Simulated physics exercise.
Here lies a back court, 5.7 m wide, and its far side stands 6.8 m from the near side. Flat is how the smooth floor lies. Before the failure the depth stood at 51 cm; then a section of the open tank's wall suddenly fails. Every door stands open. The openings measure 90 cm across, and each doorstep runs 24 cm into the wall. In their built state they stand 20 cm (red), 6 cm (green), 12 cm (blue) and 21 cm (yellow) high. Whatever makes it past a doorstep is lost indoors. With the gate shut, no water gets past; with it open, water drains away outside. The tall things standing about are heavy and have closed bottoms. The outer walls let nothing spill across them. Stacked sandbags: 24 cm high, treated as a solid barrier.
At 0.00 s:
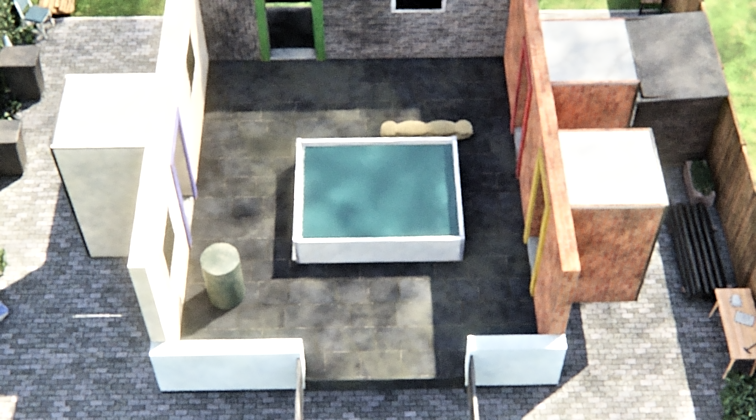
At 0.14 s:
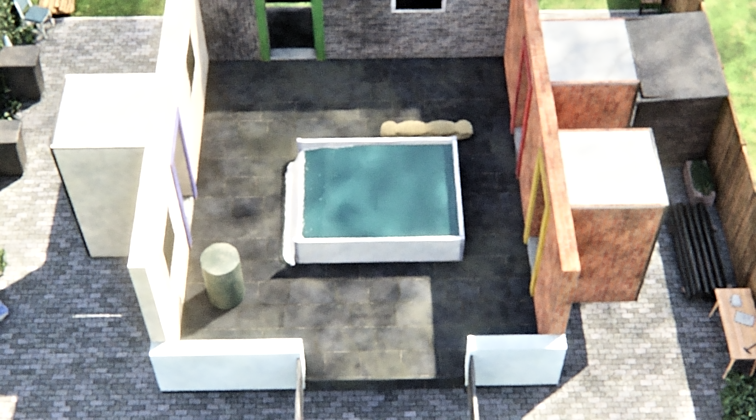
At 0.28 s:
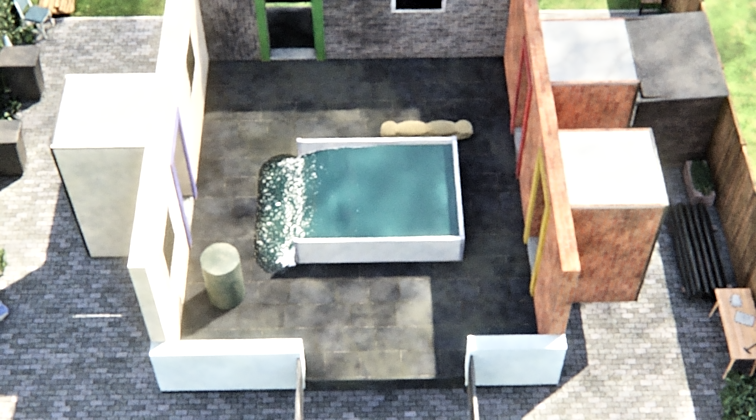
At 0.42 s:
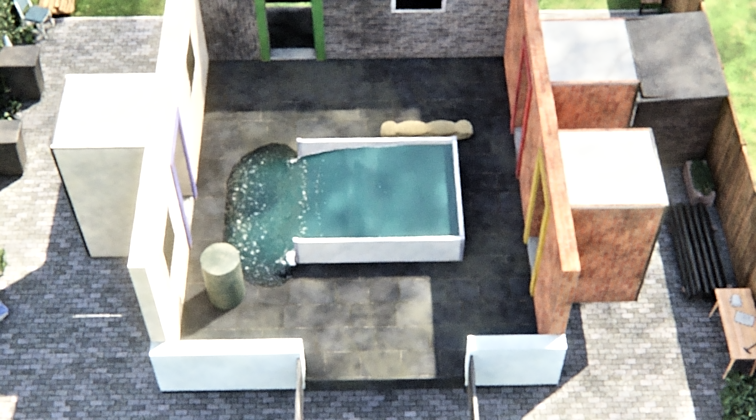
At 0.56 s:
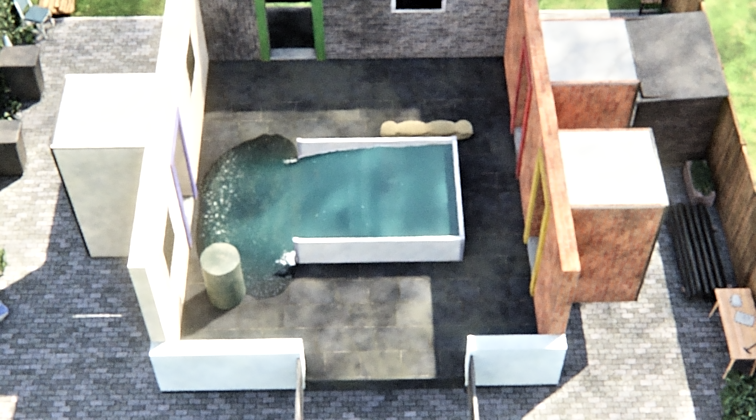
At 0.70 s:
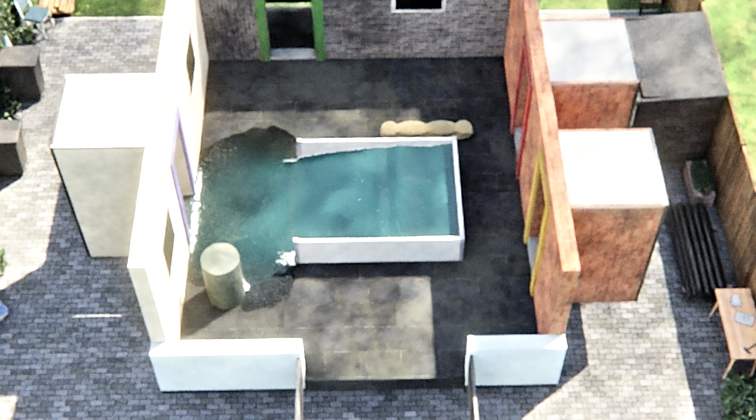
Water pours from the left side of a white-walled tank and spreads across the dark floor.
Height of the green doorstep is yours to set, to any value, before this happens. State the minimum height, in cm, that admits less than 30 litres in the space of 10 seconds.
9.5 cm, roughly.
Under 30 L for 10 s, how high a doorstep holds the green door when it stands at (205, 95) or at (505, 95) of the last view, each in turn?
About 10.0 cm, then about 9.0 cm.
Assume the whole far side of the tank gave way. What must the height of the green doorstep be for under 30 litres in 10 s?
Then something near 20 cm.
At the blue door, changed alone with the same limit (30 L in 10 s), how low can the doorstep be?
For the blue door, about 30 cm.
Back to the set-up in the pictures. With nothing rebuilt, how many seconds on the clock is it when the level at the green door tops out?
Approximately 4.0 s.
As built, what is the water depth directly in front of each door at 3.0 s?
At the red door the depth is 0 cm, at green 9 cm, at blue 31 cm and at yellow 0 cm.
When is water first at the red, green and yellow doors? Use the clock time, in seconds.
Times: Red 6.0 seconds, green 2.6 seconds, yellow 5.5 seconds.
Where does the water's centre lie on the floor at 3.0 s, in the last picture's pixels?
The water is centred around (285, 209) in the last picture's pixels.
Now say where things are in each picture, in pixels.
The open tank at (378, 191) is whole and still, 51 cm deep; the green door at (290, 21) is dry, in the first picture.
The front is at (285, 260), 0.2 m from the gap at (301, 204); 0.4 m2 of floor is wet, 51 cm left at the back, in the second picture.
Water pours out at (301, 205) and has run 0.7 m, to (260, 258); about 10 cm deep outside, 51 cm at the back, in the third picture.
Water pours out at (301, 206) and has run 1.2 m, to a hidden place; about 8 cm deep outside, 51 cm at the back, in the fourth picture.
Water pours out at (301, 206) and has run 1.7 m, to (201, 241); about 7 cm deep outside, 51 cm at the back, in the fifth picture.
The front is at (186, 234), 1.9 m from the gap at (301, 206); 5.3 m2 of floor is wet, 51 cm left at the back; the green door at (290, 21), 3.7 m from the gap, is still 2.2 m from the nearest water, in the sixth picture.
After 1.4 s water covers 20 % of the floor, deepest (36 cm) near (192, 222); it has not reached the green door.
After 3.0 s water covers 35 % of the floor, deepest (32 cm) near (190, 247); 9 cm at the green door, 0 litres in over its 6 cm doorstep.
After 10.0 s water covers 95 % of the floor, deepest (12 cm) near (524, 268); 7 cm at the green door, 80 litres in over its 6 cm doorstep.
At the green door as built, the water arrived by 2.7 s and peaked near 13 cm at 4.2 s.
With a doorstep of 8 cm, 47 litres would have come in within the 10 s; with 11 cm, 15 litres. So under 30 litres takes about 9.5 cm.
